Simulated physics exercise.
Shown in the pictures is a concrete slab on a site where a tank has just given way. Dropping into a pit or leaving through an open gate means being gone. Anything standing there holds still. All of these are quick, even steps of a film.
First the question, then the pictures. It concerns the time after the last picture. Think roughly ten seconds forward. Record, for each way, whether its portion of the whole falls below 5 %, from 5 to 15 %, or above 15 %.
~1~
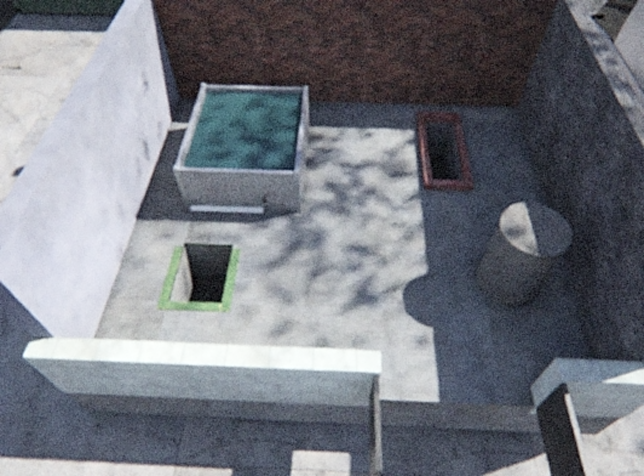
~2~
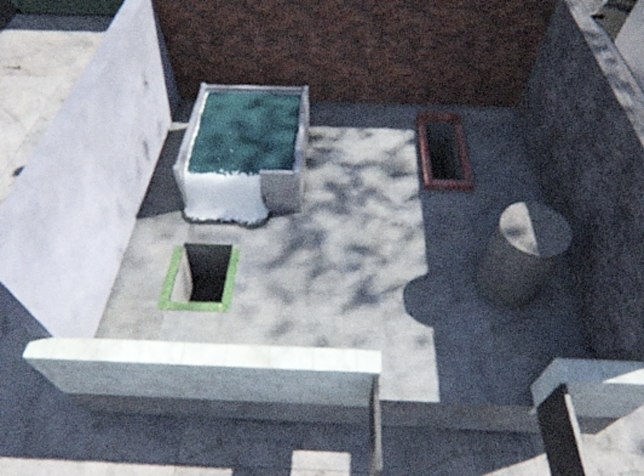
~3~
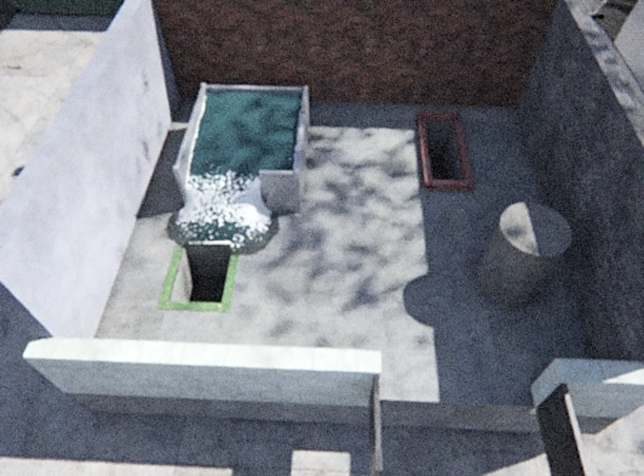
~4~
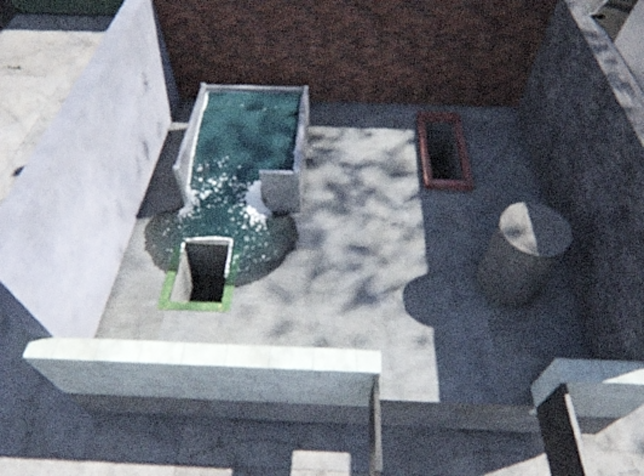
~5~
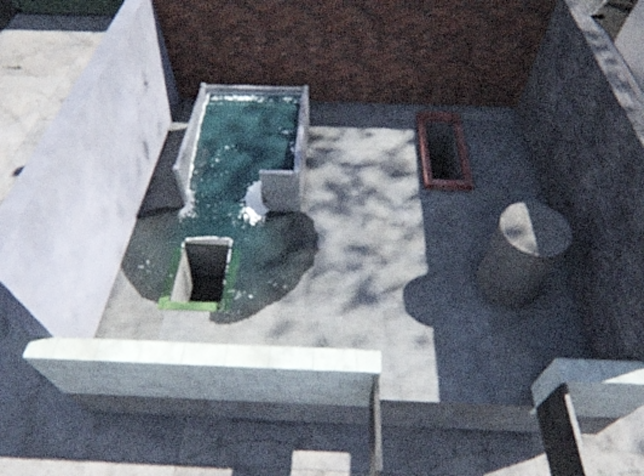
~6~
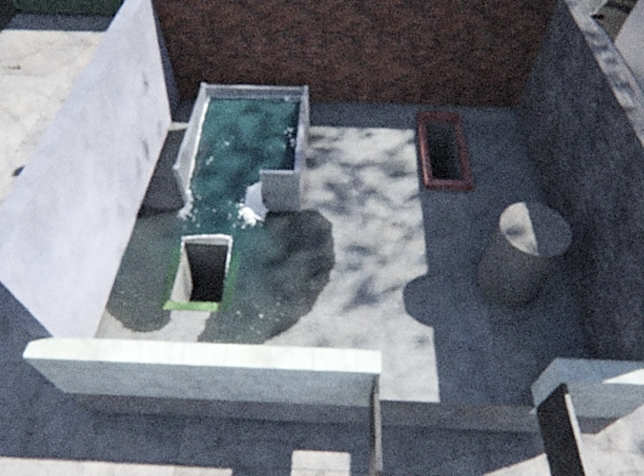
Recorded: The gate: From 5 to 15 %; the red pit: Below 5 %; the green pit: Above 15 %.
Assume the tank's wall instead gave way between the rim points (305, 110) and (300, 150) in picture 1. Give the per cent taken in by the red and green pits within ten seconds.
Red 25 %, green 0 %.
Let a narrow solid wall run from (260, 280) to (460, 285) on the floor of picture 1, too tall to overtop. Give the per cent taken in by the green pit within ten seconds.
Per cent: Green 60.
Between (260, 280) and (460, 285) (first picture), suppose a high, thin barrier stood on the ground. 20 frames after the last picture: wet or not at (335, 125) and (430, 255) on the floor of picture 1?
Result, in the order given: Unsoaked / swamped.
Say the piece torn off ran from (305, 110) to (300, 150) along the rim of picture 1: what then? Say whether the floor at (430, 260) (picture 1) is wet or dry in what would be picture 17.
My call: Swamped.
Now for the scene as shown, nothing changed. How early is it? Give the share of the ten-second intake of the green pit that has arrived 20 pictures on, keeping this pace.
Roughly 70 per cent.
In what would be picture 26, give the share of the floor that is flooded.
That should be about 40 %.
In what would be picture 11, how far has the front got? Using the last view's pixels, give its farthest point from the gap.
The front should reach about (373, 378).
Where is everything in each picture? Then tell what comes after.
The first picture shows the water tank at (247, 130) is whole and still.
In the second picture, water pours out at (225, 193) and has run to (187, 217).
In the third picture, the front is at (251, 249), out from the gap at (226, 196).
In the fourth picture, the front is at (237, 281), out from the gap at (226, 197).
In the fifth picture, water pours out at (226, 197) and has run to (230, 317).
In the sixth picture, the front is at a hidden place, out from the gap at (226, 197).
A moment on, water covers 25 % of the floor; the gate 0 %, the red pit 0 %, the green pit 19 %.
Next, water covers 30 % of the floor; the gate 0 %, the red pit 0 %, the green pit 29 %.
Then, water covers 40 % of the floor; the gate 1 %, the red pit 0 %, the green pit 40 %.
Later, water covers 55 % of the floor; the gate 3 %, the red pit 0 %, the green pit 50 %.
In the end, water covers 70 % of the floor; the gate 7 %, the red pit 0 %, the green pit 57 %.
